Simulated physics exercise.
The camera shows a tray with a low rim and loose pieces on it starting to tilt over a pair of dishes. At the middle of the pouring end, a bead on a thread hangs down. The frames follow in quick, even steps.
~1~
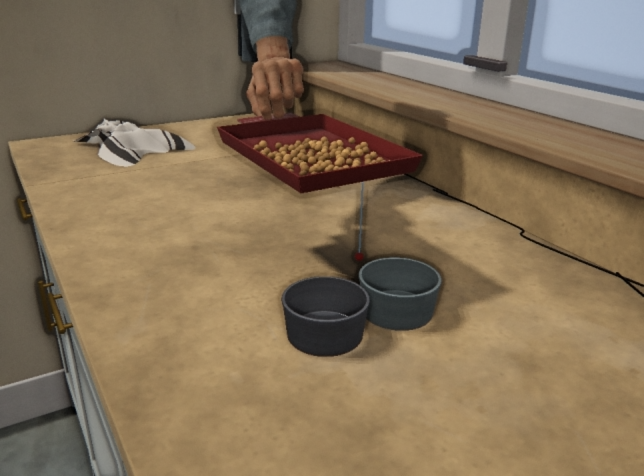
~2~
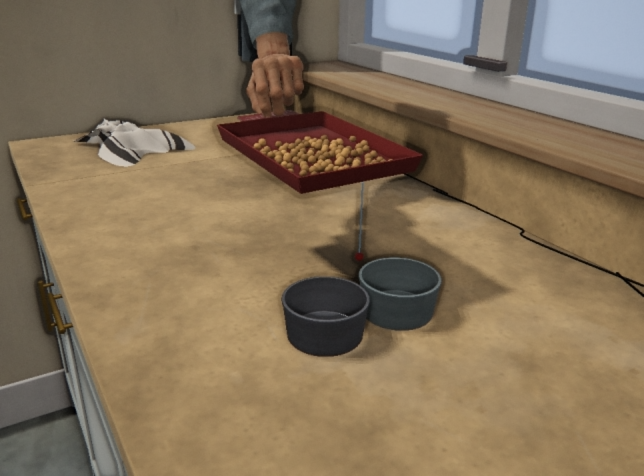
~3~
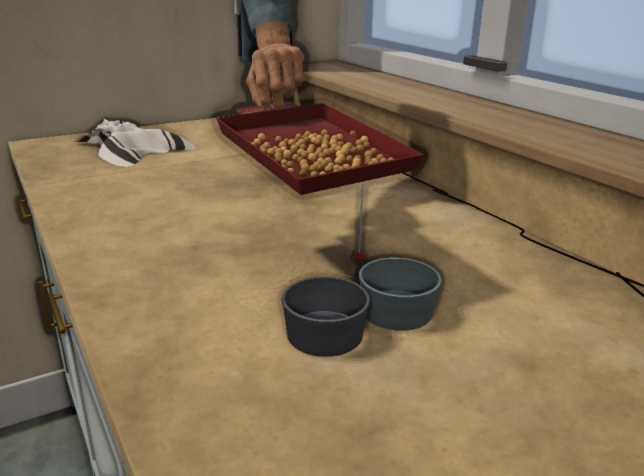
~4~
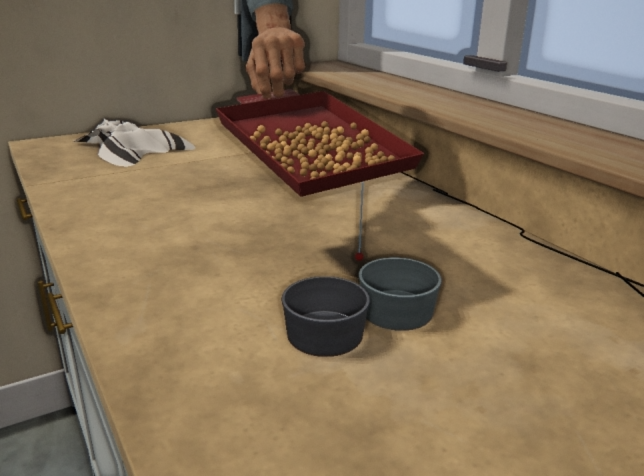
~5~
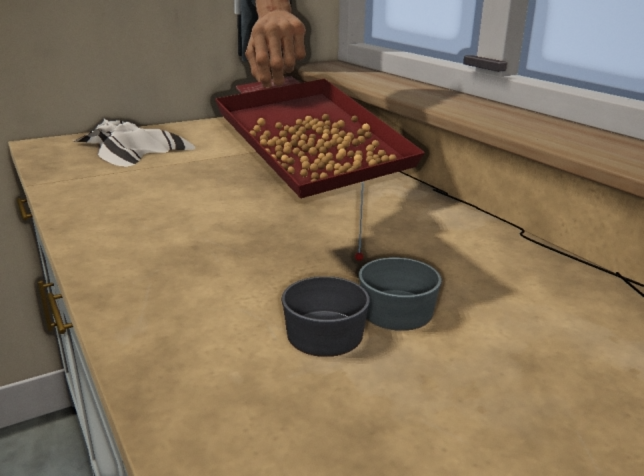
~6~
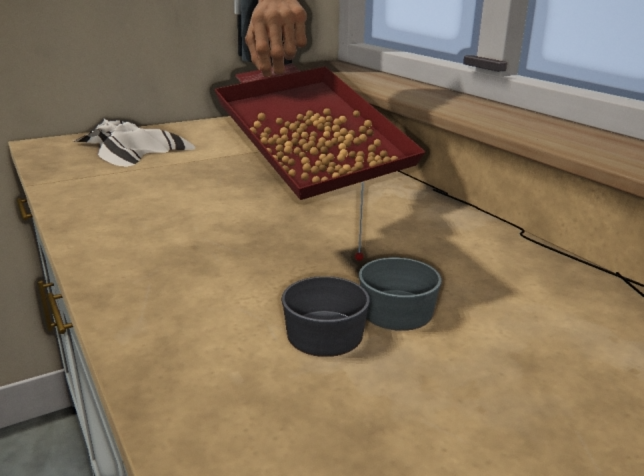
On a kitchen counter, a hand gradually tilts a red tray of beads above two dishes.
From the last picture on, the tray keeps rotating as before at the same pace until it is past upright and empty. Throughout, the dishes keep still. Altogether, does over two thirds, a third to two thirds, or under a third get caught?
Altogether over two thirds gets caught.
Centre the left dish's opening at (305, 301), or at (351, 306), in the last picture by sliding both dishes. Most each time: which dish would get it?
In order: The left-hand one. Then: The left-hand one.
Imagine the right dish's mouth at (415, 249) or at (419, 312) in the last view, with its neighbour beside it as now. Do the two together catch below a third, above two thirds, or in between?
Taking the tries in order: Under a third and below one third.
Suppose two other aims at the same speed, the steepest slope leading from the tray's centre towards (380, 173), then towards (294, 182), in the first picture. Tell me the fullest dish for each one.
The first tilt favours the right-side dish and the second the left-side dish.
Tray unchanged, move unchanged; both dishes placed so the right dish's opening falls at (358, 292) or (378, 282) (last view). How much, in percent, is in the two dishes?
Trial 1 about 70 %, trial 2 about 90 %.
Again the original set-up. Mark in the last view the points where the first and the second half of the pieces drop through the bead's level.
Early half: (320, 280); late half: (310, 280).
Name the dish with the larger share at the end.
It's the one on the left.
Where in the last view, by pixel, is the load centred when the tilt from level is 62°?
In the last view, the load is centred near (327, 172).
Shortly afterwards, tray tipped steeply; all but a few on the tray; only a few in the left dish; a little in the air.
Next, tray tipped past a quarter turn; a little on the tray; the bulk in the left dish; only a few in the right dish; a little outside both; a little in the air.
Some moments later, tray tipped past a quarter turn; the bulk in the left dish; only a few in the right dish; a little outside both.
In the end, tray tipped past a quarter turn; the bulk in the left dish; only a few in the right dish; a little outside both.
